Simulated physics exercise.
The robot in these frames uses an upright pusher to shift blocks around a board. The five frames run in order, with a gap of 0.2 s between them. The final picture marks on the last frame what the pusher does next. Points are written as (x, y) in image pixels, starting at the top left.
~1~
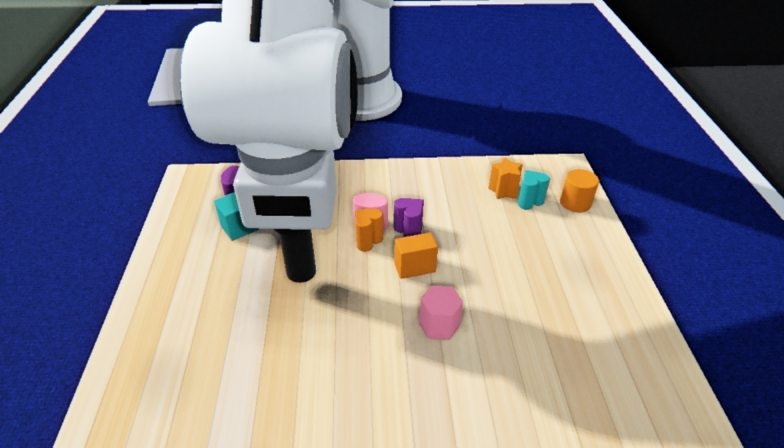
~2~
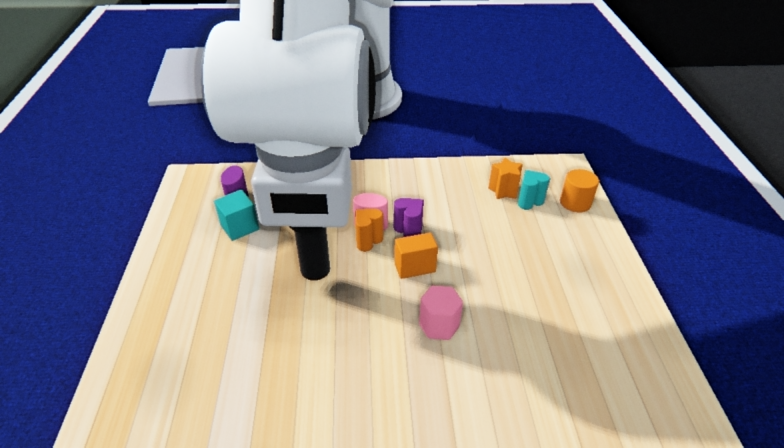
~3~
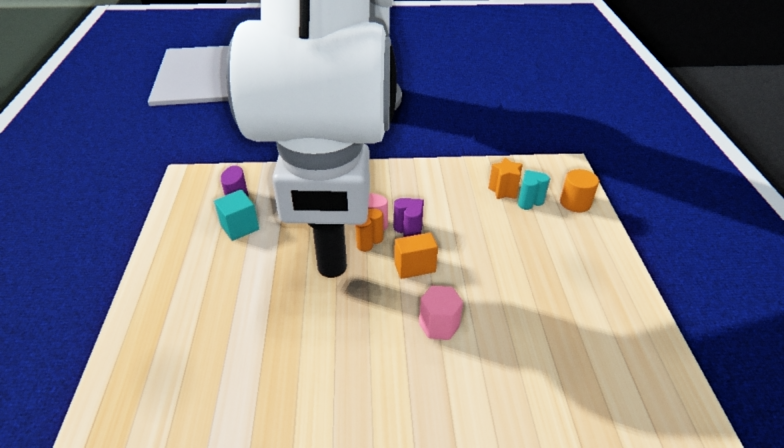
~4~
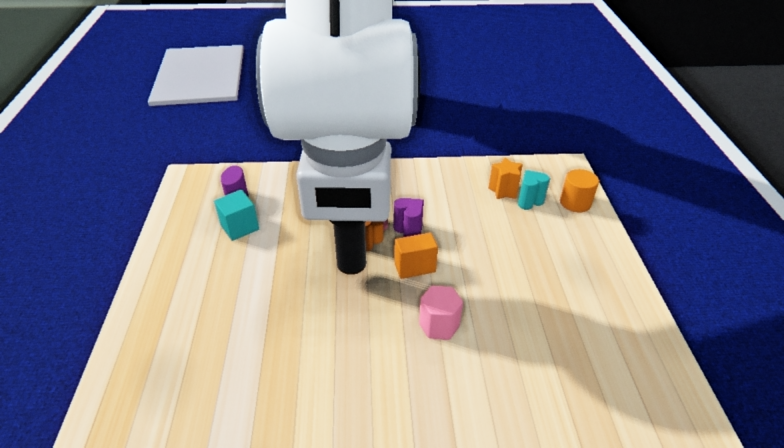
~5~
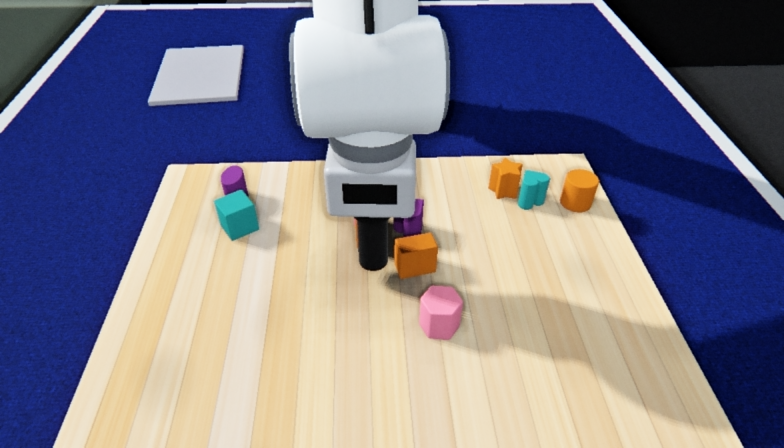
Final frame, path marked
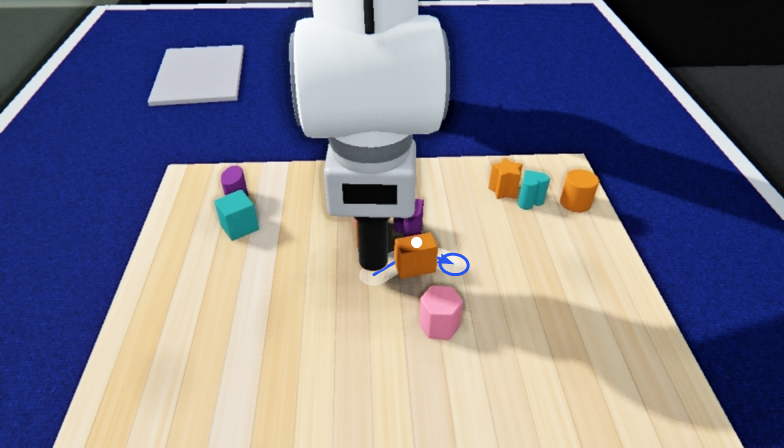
The robot arm slid its upright black pusher steadily to the right across the wooden board, passing in front of the orange heart-shaped block and drawing close to the orange oblong, while the blocks stayed put.
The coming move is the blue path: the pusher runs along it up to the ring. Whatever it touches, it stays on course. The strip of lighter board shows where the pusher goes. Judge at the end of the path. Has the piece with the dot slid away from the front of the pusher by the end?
I believe not.
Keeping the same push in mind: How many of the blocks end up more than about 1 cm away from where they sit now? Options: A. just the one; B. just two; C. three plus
Correct choice: A.
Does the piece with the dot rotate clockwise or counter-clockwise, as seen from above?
The block spins clockwise.
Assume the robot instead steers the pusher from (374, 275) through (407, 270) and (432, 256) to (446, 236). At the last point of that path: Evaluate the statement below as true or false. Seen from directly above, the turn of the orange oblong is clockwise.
The claim holds.
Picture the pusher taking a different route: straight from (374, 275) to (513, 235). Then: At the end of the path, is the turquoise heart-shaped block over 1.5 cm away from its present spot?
Short answer: No.
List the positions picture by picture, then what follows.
In the first picture, pusher's lower end (301, 272); purple heart-shaped block (410, 205); orange oblong (417, 242).
In the second picture, pusher (316, 270); blocks still.
In the third picture, pusher (332, 268); blocks still.
In the fourth picture, pusher (352, 264); blocks still.
In the fifth picture, pusher (373, 261); purple heart-shaped block partly hidden; orange oblong (417, 242).
Drawn move, from (374, 275) by way of (398, 261) and (426, 255) to (454, 264); the dot is on the orange oblong.
On the path given first. One third of the way, pusher (398, 247); orange oblong (432, 239), turned 25° clockwise.
Two thirds of the way, pusher (427, 242); orange oblong (460, 240), turned 50° clockwise.
At the end, pusher (456, 251); purple heart-shaped block still; orange oblong (491, 247), turned 40° clockwise.
